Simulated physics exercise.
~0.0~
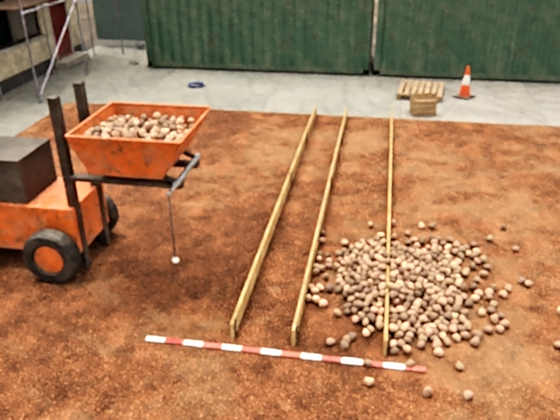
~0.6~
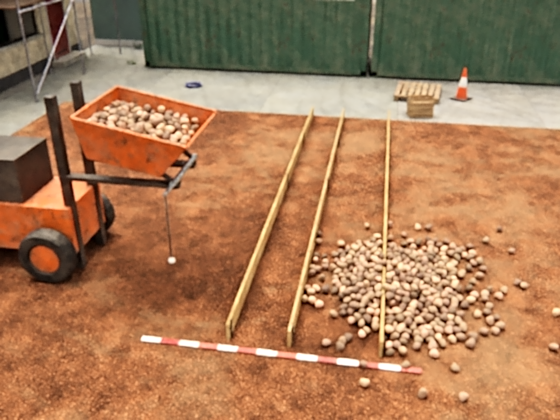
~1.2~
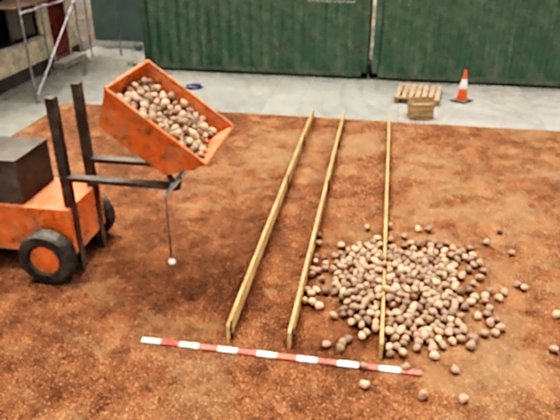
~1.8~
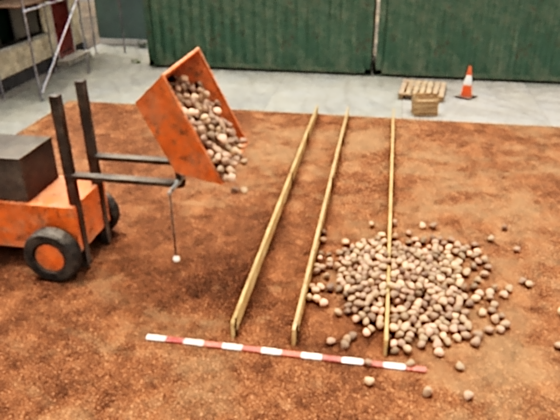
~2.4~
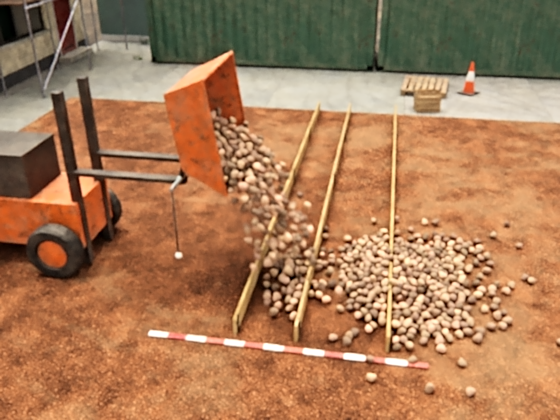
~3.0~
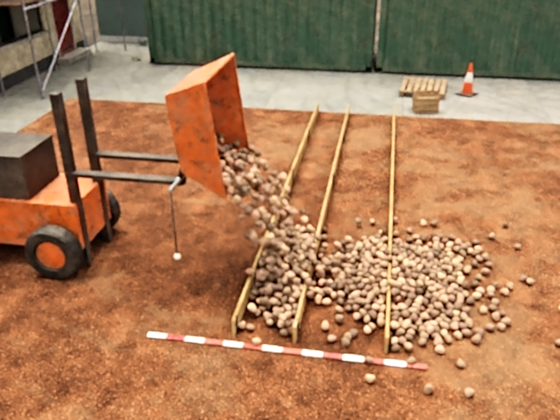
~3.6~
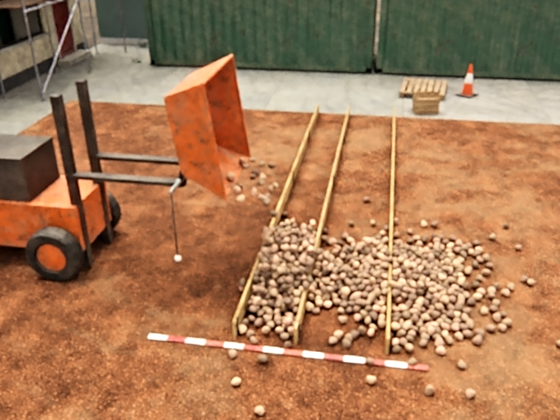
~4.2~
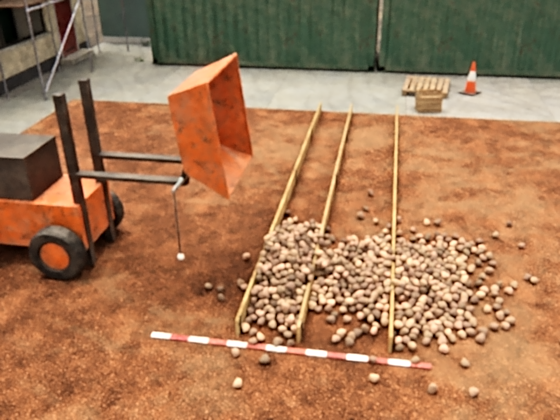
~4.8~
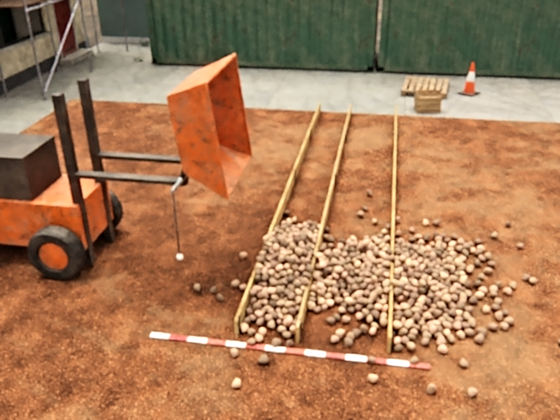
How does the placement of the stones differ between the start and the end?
At the start the stones are split between the raised skip on the left and a loose heap on the floor at the right. At the end the skip is empty and all of them lie lower down on the floor, in a broad heap spread across the boards.
